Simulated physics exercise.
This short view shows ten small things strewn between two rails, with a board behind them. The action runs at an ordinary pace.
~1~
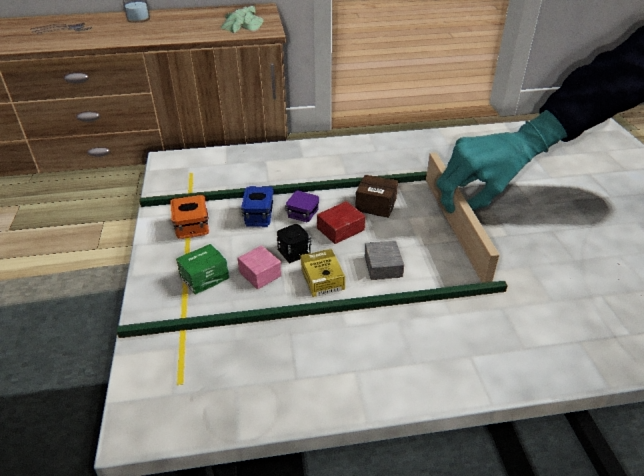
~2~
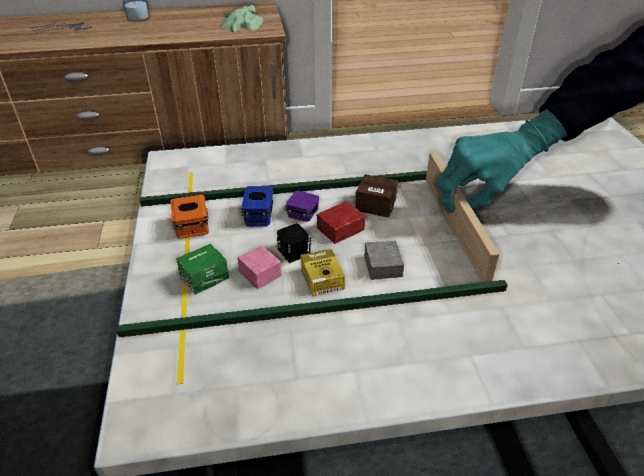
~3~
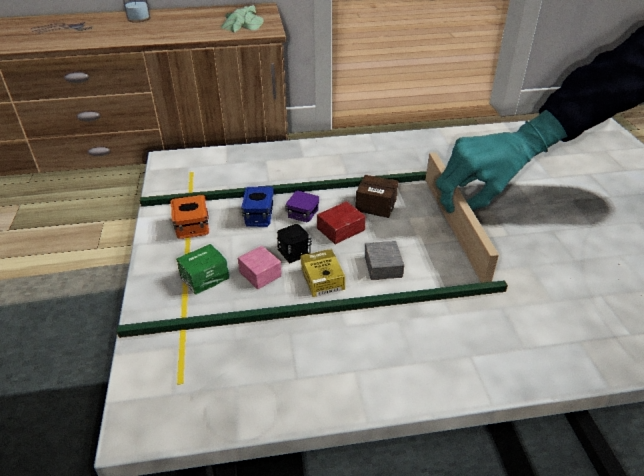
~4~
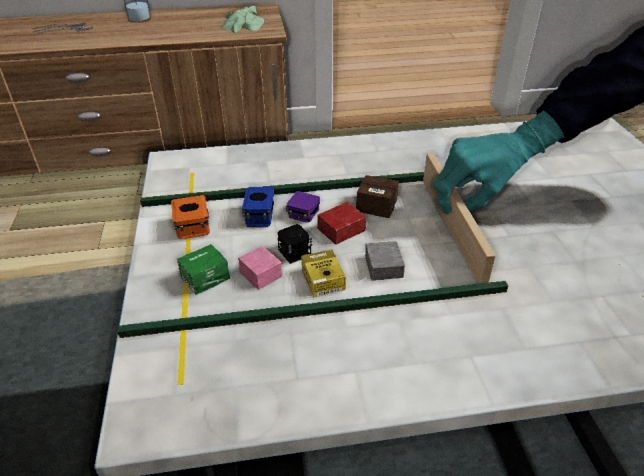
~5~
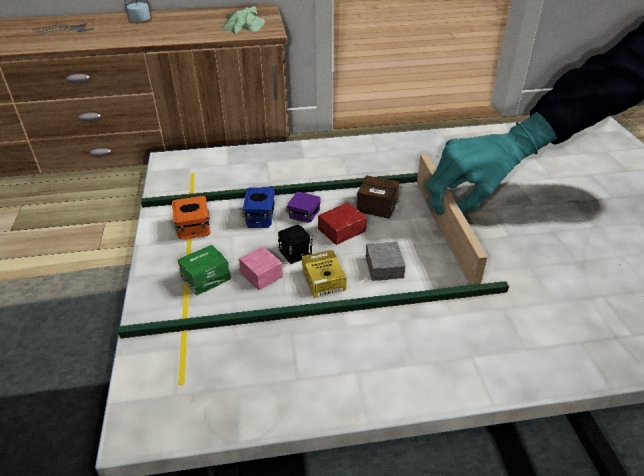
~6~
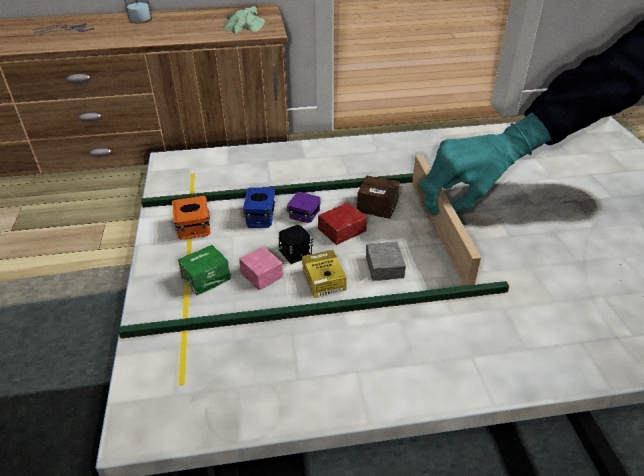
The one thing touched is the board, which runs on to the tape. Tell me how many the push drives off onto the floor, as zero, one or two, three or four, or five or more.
Three or four, I think.
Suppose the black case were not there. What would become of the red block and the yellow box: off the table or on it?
Well, the red block is still there while the yellow box is still there.
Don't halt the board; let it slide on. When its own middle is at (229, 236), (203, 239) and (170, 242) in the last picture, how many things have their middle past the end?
Over the end: 2, 3, 6.
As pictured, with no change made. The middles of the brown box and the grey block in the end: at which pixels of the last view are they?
The brown box comes to rest at (171, 211), and the grey block comes to rest at (169, 286).
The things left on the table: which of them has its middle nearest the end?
Looks like the purple case to me.
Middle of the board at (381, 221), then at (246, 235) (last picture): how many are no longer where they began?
Counts: 2 / 10.
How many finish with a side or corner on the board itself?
That makes 4.
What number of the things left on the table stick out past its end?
The total comes out at 3.
Soon after, none off yet; orange case at rest near (192, 218); green box at rest near (205, 270); pink block at rest near (261, 268).
Then, none off yet; orange case moved a little near (180, 220); green box moved about its own width near (176, 269); pink block moved about its own width near (218, 268).
Further on, none off yet; orange case tipped well over near (112, 250); green box tipped well over near (109, 276); pink block moved well along near (155, 267).
At rest, the number that fall off is three or four; fallen, blue case, green box and orange case.
